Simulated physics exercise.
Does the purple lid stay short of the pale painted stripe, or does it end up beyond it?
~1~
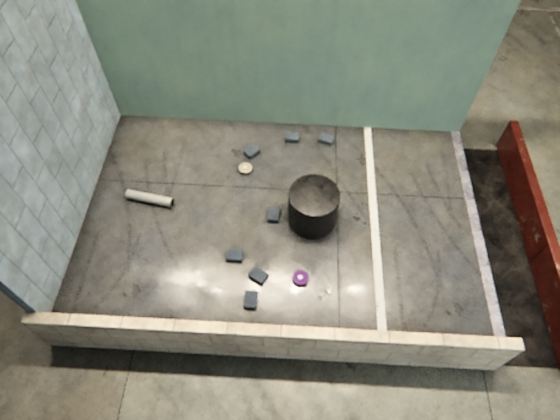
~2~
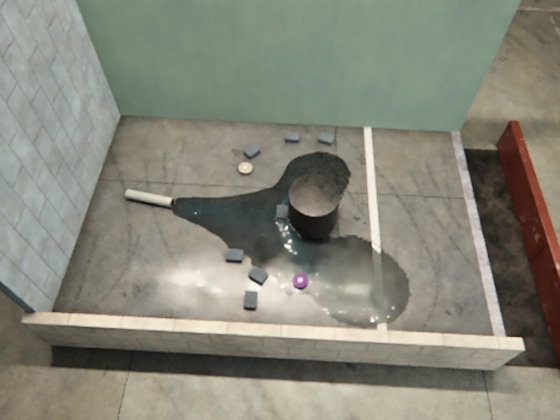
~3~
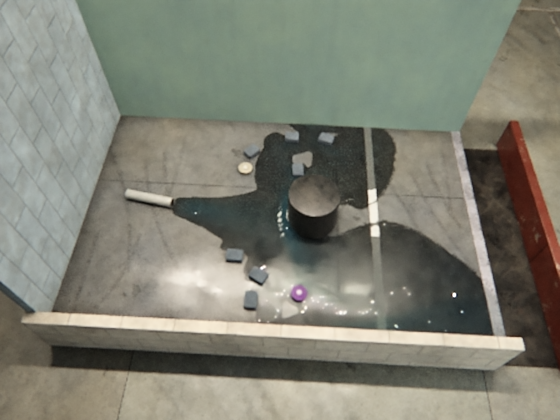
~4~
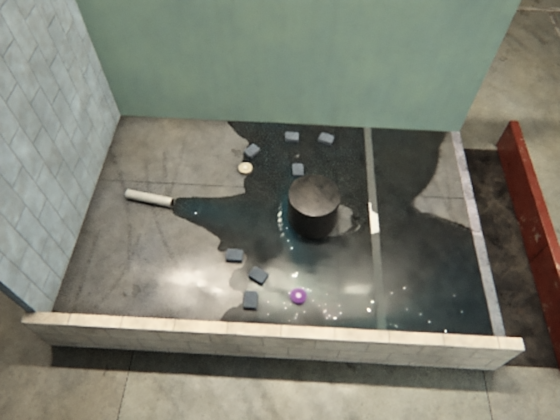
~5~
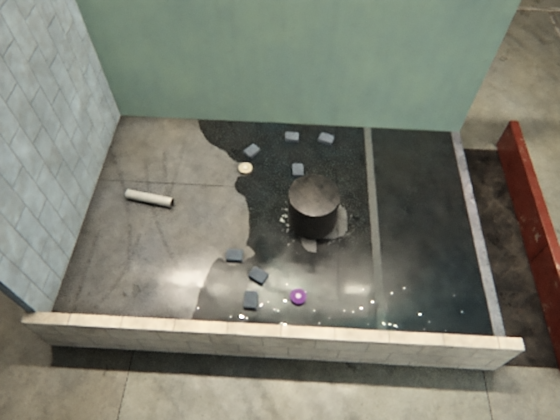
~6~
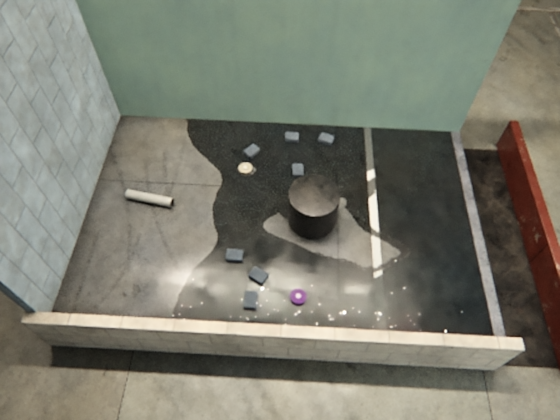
The purple lid stays short of the stripe. It barely moves as the water spreads and is still sitting to the left of the stripe at the end.
